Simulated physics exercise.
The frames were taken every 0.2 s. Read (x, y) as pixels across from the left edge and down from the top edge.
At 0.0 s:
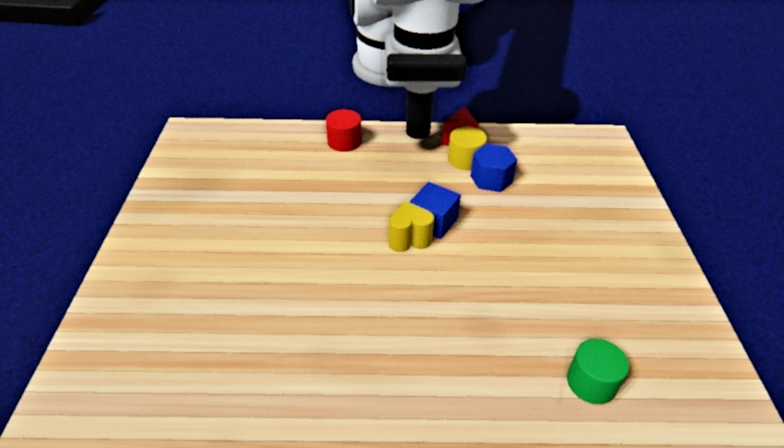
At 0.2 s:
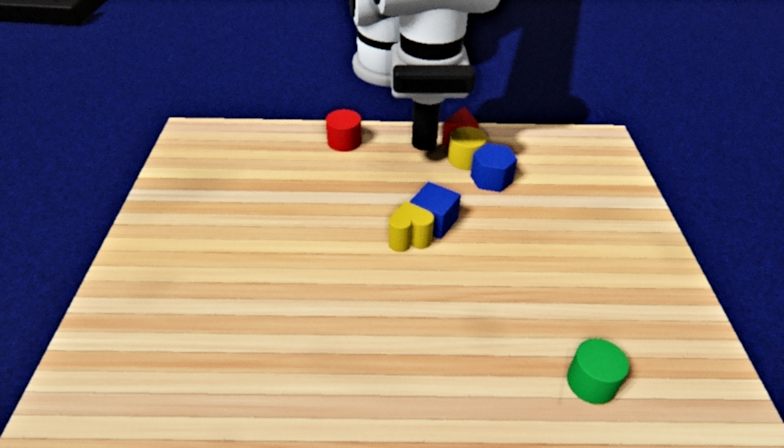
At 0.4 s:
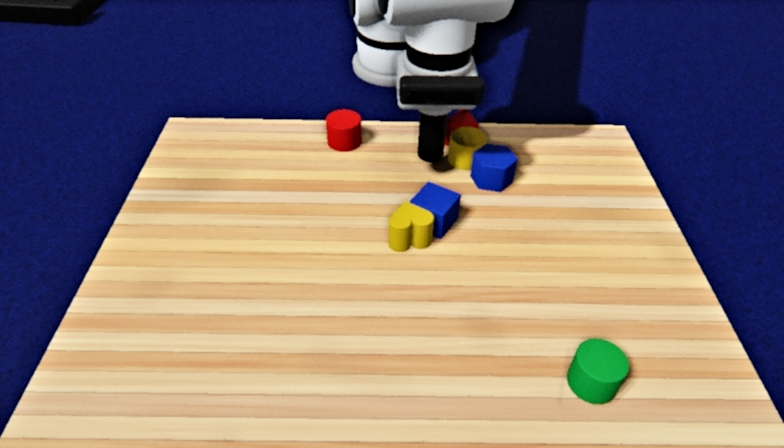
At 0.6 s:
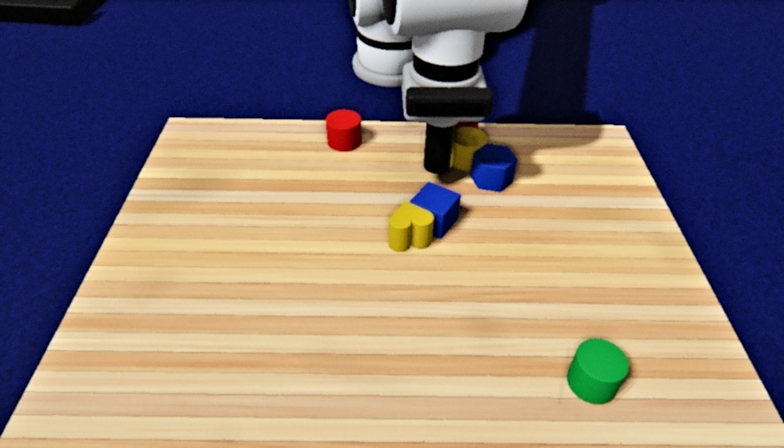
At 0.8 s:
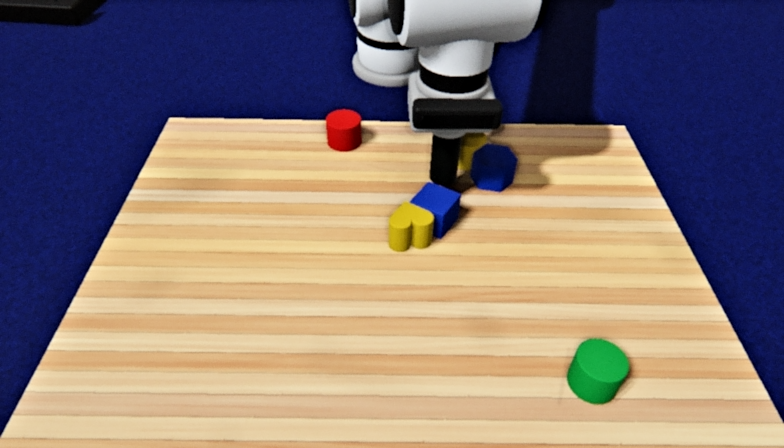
The robot arm's dark rod moves slowly toward the viewer, passing beside the unmoving coloured blocks.
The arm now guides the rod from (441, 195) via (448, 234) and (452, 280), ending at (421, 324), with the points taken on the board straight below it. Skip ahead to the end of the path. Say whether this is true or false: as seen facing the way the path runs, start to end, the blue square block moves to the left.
False.
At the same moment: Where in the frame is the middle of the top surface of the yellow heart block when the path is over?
The middle of its upper face should be somewhere near (373, 247).
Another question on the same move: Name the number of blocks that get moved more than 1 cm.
Going by the path, two of them shift by more than about 1 cm.
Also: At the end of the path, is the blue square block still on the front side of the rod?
No - that is not the case.
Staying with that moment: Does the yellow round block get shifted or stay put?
Answer: Unmoved.
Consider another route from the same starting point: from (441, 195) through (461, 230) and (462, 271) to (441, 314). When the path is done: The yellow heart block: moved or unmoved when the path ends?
Once the path ends, it is somewhere new.
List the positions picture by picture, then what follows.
In the first frame, rod tip at (418, 133); block tops, yellow heart block at (410, 215); blue square block at (436, 197); yellow round block at (469, 136); blue hexagonal block at (496, 155).
In the second frame, rod at (424, 144); blocks unchanged.
In the third frame, rod at (430, 155); blocks unchanged.
In the fourth frame, rod at (437, 166); blocks unchanged.
In the fifth frame, rod at (443, 178); yellow heart block at (410, 215); blue square block at (436, 197); yellow round block at (469, 136); blue hexagonal block at (496, 155).
On the path given first. One third of the way, rod at (450, 217); yellow heart block at (390, 237), turned 30° clockwise; blue square block at (428, 231), turned 30° clockwise.
Two thirds of the way, rod at (455, 262); yellow heart block at (377, 246), turned 75° clockwise; blue square block at (412, 264), turned 85° clockwise.
At the end, rod at (423, 306); yellow heart block at (373, 247), turned 90° clockwise; blue square block at (384, 283), turned 155° clockwise; yellow round block in place; blue hexagonal block in place.
